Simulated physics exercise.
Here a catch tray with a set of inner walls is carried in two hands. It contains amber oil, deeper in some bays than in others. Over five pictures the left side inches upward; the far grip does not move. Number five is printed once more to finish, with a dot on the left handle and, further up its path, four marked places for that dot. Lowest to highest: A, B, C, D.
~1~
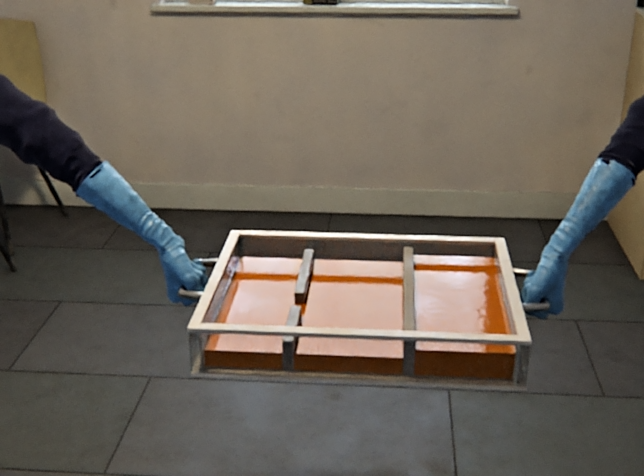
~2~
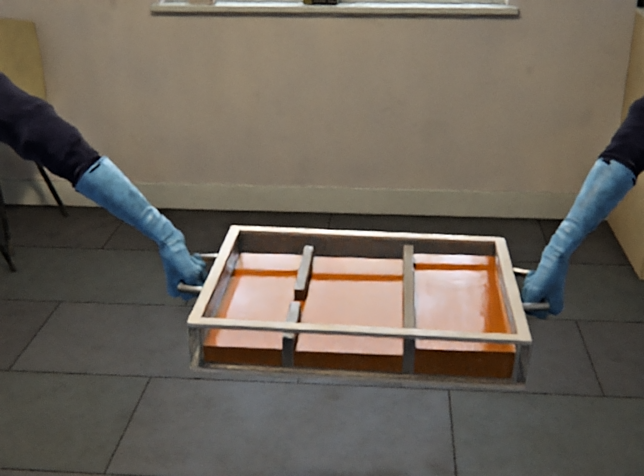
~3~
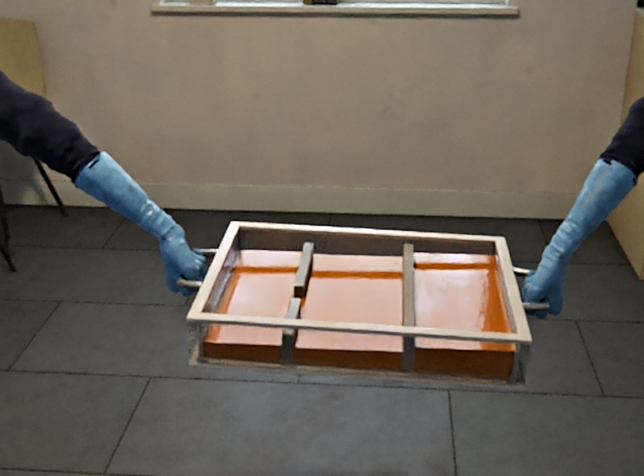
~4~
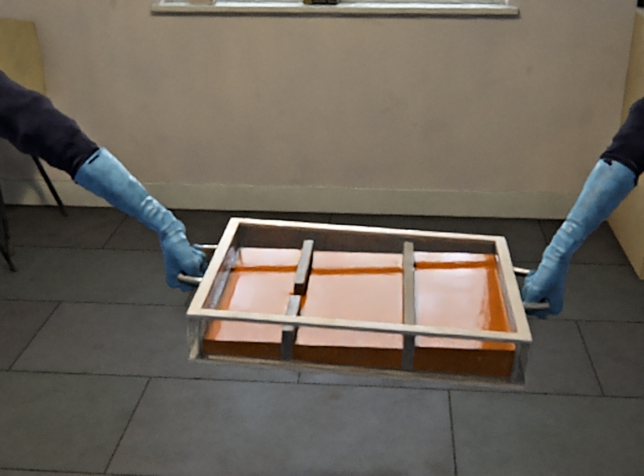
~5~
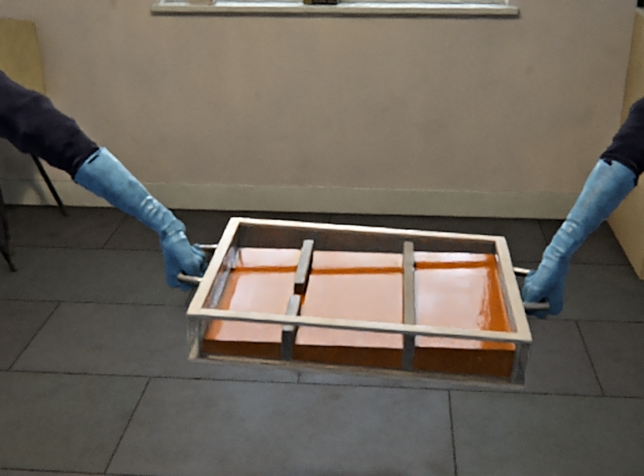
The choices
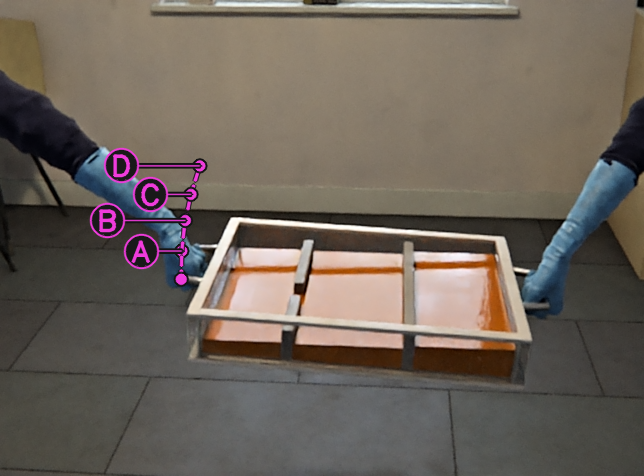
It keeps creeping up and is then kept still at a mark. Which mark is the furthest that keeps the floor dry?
B.
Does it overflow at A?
No, that is safe.
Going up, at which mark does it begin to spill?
That would be C.
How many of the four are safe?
Two of the four.
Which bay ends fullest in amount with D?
It is the right one.
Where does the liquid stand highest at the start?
The right bay.
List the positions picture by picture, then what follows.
The tray is level; deepest in the right bay, at (456, 299), shallowest in the left; left handle at (189, 278).
Tipped about 1° down to the right; no wall is crossed; left handle at (189, 273).
Tipped about 2° down to the right; no wall is crossed; left handle at (189, 268).
Tipped about 3° down to the right; no wall is crossed; left handle at (189, 264).
Tipped about 3° down to the right; deepest in the right bay, at (456, 295), shallowest in the left; left handle at (189, 264).
On the marked copy, A at (181, 251); B at (185, 220); C at (190, 194); D at (199, 165).
With A, nothing spills; the right bay holds the most.
With B, nothing spills; the right bay holds the most.
With C, about 10 % goes over the rim.
With D, about 25 % goes over the rim.
